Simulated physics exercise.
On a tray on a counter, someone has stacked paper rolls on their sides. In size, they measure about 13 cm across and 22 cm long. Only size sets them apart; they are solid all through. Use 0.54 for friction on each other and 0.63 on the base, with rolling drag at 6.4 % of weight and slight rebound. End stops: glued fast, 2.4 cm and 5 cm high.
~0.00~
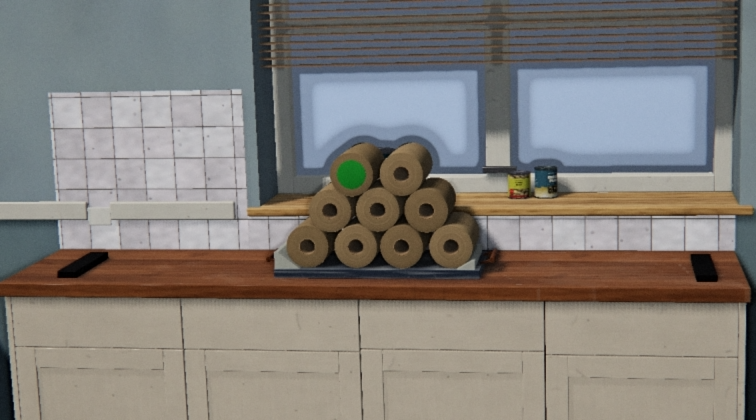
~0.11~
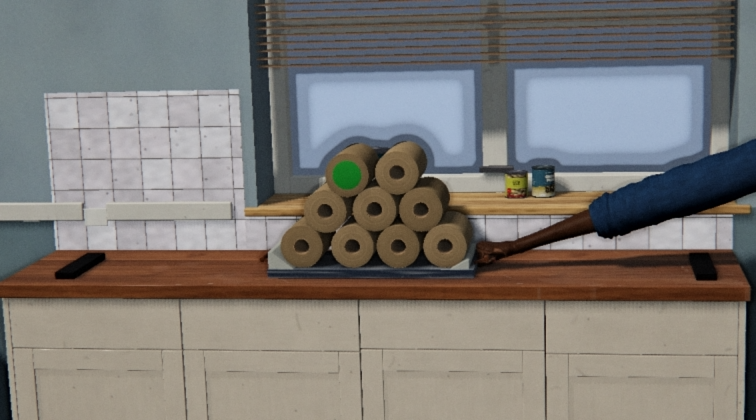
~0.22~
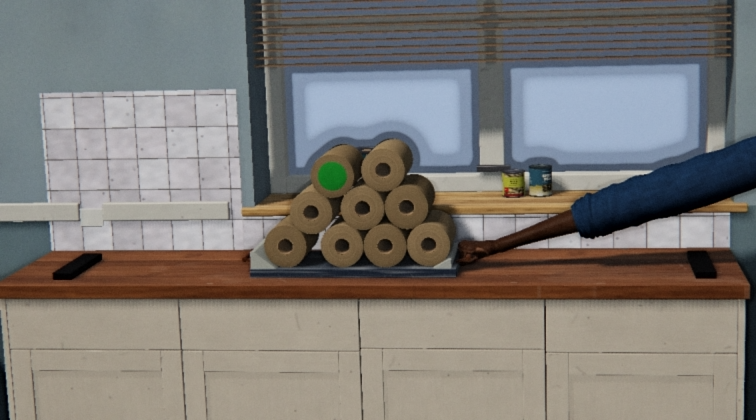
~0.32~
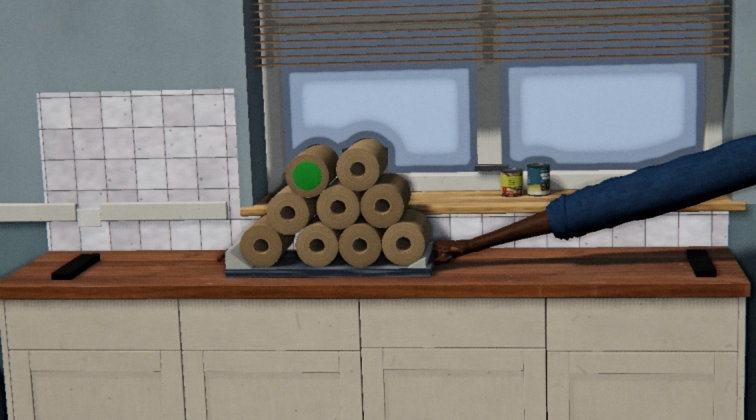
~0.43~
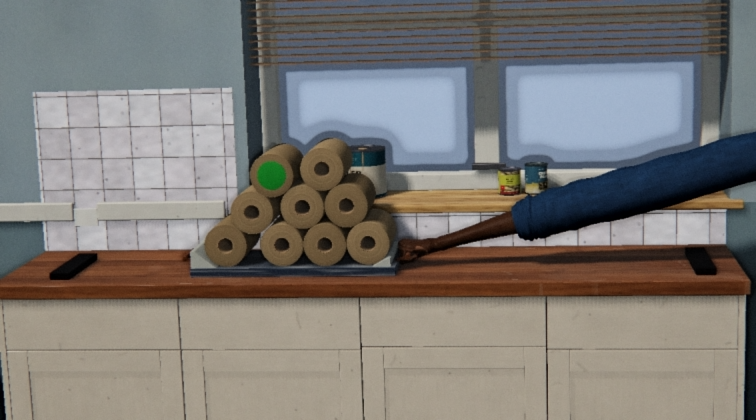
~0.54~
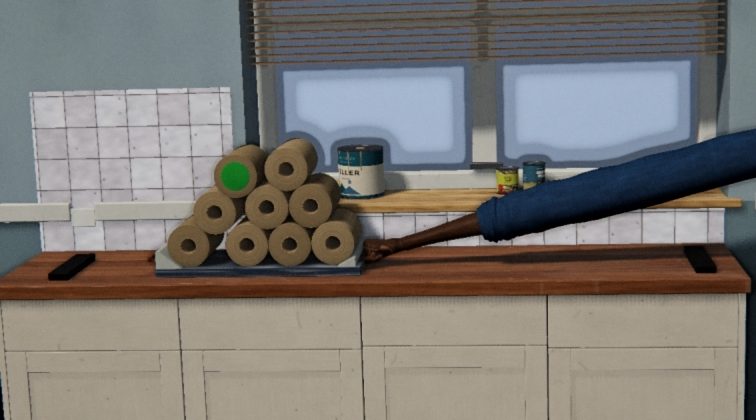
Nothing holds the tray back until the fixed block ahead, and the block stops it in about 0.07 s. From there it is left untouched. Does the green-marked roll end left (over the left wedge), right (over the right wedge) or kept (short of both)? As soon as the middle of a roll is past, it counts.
For the green-marked roll it is kept.
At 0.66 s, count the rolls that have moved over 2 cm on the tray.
Count then: 3.
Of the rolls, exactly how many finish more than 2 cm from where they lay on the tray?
The number is exactly 0.
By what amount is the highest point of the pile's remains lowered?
Roughly 0 cm.
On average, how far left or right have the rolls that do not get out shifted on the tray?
Mean shift: Approx. 1 cm, leftward.
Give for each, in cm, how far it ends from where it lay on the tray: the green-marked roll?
For the green-marked roll, it is 1.
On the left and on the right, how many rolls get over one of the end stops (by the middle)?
Per side: 0 left, 0 right.
After 0.66 s, tray 46 cm along; 3 now displaced over 2 cm; not one over the end stops; green 1.1 cm right and 0.9 cm down (moves measured on the tray).
After 0.84 s, tray 60 cm along; 0 now displaced over 2 cm; not one over the end stops; green in place.
After 1.04 s, tray 60 cm along; 7 now displaced over 2 cm; not one over the end stops; green 4.1 cm left and 2.2 cm up.
After 1.62 s, tray 60 cm along; 0 now displaced over 2 cm; not one over the end stops; green in place.
All still by 2.0 s, 0 moved over 2 cm; not one over the end stops; green in place; top of the pile 34 cm high, from 34 cm.
